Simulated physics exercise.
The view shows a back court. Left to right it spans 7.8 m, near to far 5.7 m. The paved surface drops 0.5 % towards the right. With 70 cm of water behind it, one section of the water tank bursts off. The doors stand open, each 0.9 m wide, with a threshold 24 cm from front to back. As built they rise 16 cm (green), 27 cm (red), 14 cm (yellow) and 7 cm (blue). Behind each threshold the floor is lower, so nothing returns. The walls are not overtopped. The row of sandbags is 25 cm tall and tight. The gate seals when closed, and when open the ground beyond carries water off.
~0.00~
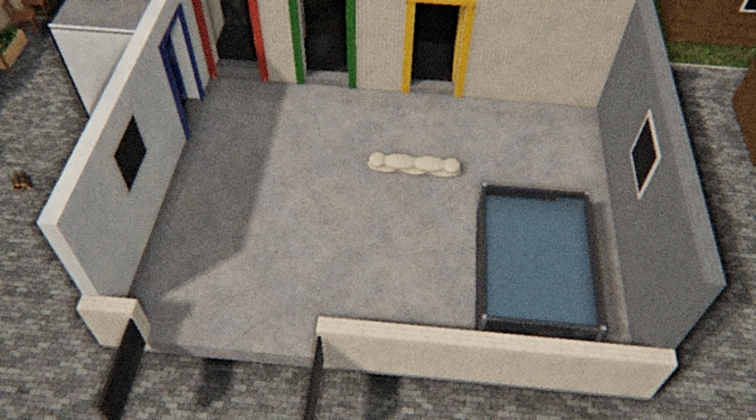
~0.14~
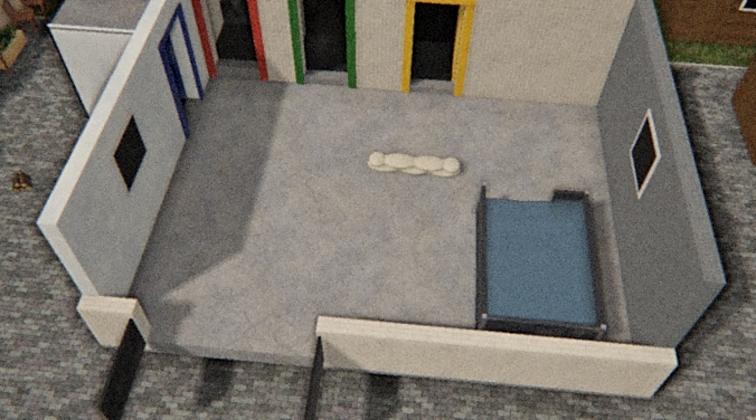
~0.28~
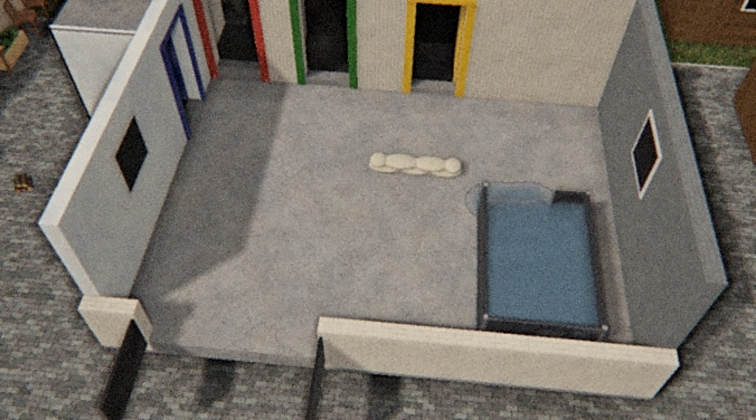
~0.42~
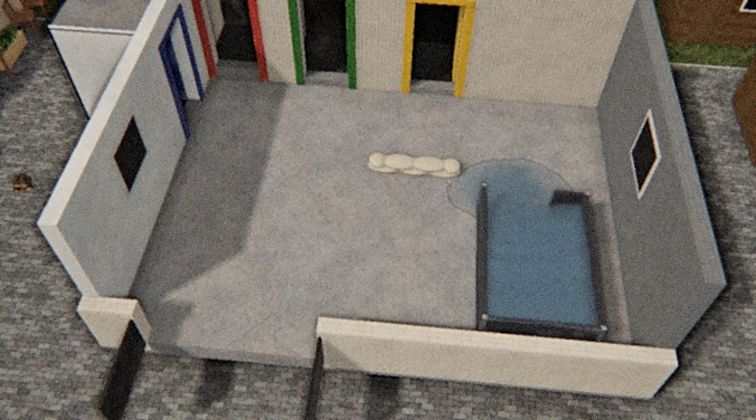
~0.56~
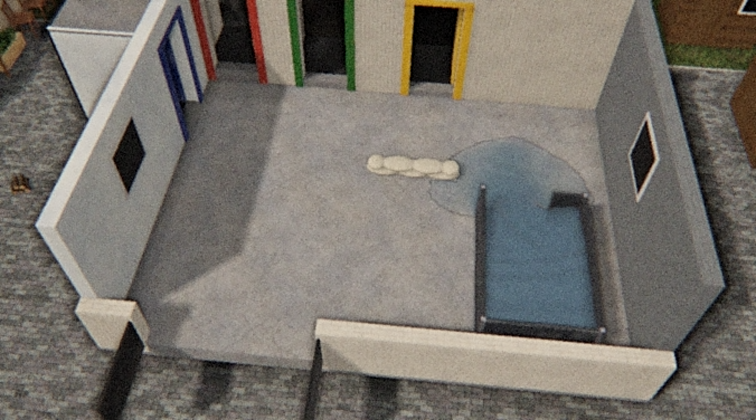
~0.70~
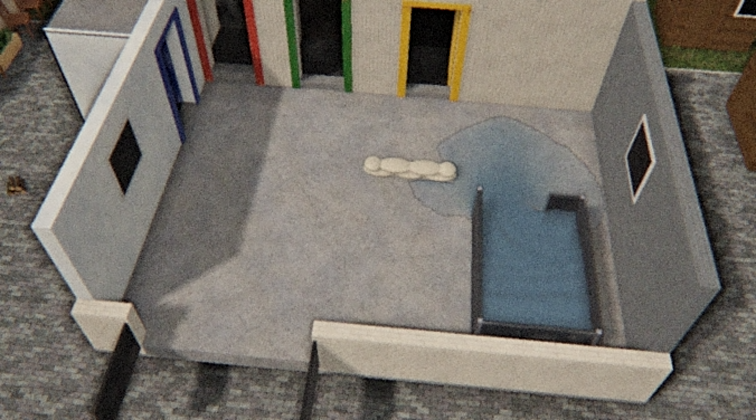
Water pours from the tank's broken far side and spreads across the grey paved court.
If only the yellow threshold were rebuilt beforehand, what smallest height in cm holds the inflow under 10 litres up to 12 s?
Some 24 cm above the ground.
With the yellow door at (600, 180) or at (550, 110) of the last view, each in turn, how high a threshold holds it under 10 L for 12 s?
About 12.0 and 27 cm.
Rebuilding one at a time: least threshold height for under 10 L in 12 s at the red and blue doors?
Roughly 8.5 cm at red and 10.5 cm at blue.
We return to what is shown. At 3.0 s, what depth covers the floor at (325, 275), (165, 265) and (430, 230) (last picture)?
Roughly 0, 0 and 0 cm, in turn.
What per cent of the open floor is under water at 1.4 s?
About 25 per cent.
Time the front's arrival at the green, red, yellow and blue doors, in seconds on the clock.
Green 2.0 s, red 2.8 s, yellow 1.2 s, blue 3.6 s.
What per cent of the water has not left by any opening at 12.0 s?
Some 86 per cent remains.
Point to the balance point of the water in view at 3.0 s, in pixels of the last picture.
Near (498, 193).
After 1.4 s water covers 25 % of the floor, deepest (36 cm) near (502, 213); 20 cm at the yellow door, 0 litres in over its 14 cm threshold.
After 3.0 s water covers 40 % of the floor, deepest (30 cm) near (500, 126); 22 cm at the yellow door, 59 litres in over its 14 cm threshold.
After 12.0 s water covers 95 % of the floor, deepest (12 cm) near (629, 378); 6 cm at the yellow door, 80 litres in over its 14 cm threshold.
At the yellow door as built, the water arrived by 1.2 s and peaked near 26 cm at 1.8 s.
Run again over the same 12 s with other heights there, 29 litres in over 19.5 cm, 3 litres over 26.5 cm. The limit of 10 litres is kept from about 24 cm up.
